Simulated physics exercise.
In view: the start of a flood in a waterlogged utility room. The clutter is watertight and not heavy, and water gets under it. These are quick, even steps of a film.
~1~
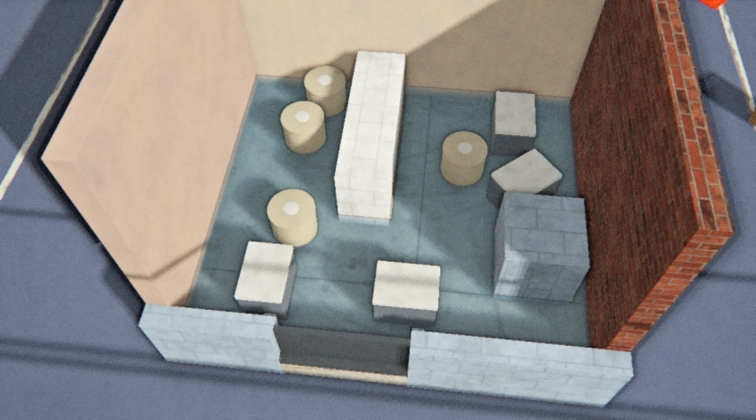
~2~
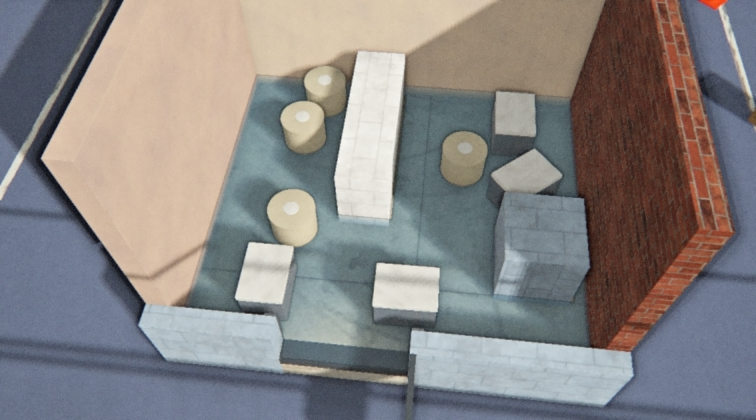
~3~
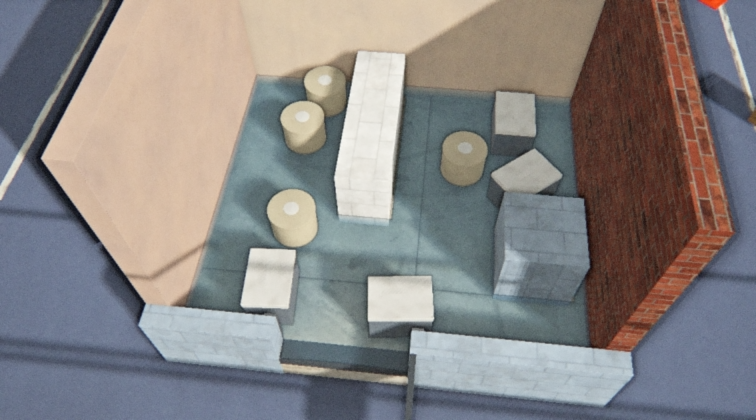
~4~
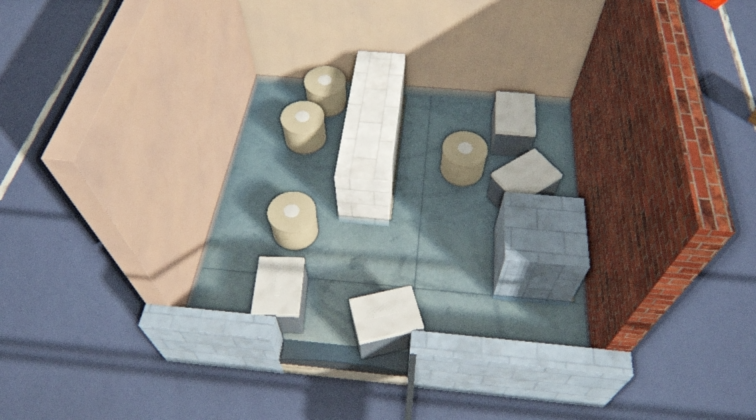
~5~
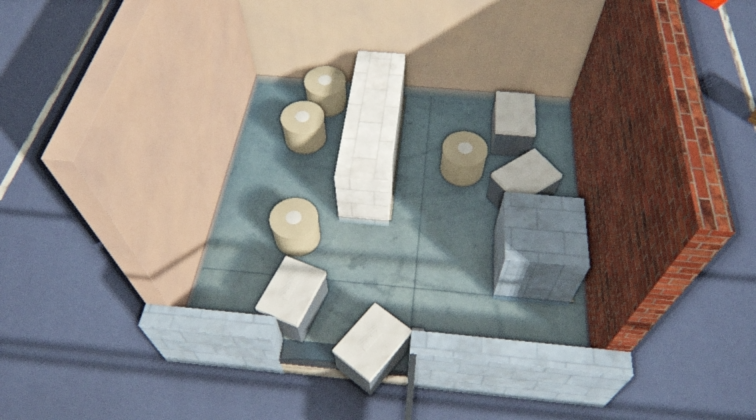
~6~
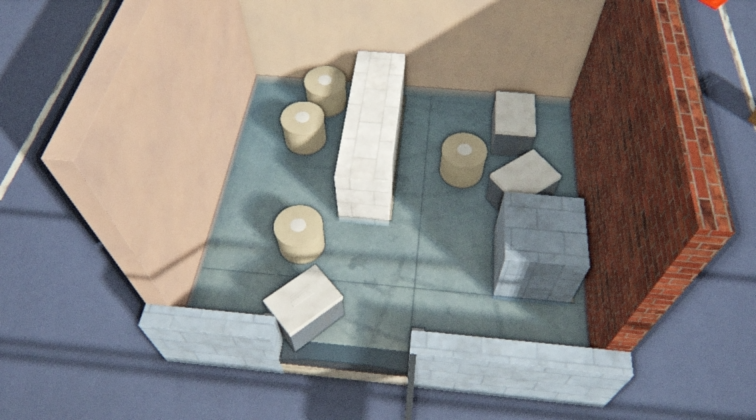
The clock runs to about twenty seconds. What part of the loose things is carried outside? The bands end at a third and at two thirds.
It is two thirds or above.
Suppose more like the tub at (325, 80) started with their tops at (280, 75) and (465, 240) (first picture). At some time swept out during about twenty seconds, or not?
In turn: Inside, gone.
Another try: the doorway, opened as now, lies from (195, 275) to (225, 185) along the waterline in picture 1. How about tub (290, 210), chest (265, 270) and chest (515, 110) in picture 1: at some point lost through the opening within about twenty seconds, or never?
In that order: Through, gone, still in.
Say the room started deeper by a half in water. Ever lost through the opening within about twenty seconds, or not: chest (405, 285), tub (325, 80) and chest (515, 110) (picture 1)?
In turn: Through, kept in, still in.
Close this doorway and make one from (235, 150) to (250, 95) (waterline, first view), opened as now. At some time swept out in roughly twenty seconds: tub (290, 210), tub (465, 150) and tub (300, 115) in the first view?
As listed: Carried outside, no, yes.
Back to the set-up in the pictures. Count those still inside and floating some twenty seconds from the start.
The number is 2.
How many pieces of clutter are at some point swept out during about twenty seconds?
The number is 6.
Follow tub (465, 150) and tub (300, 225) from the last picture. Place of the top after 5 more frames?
Roughly at (451, 176) and (305, 273).
A moment on, 2 of 8 are out; 6 afloat.
Next, 3 of 8 are out; 5 afloat.
Later, 5 of 8 are out; 3 afloat.
In the end, 6 of 8 are out; 2 afloat.
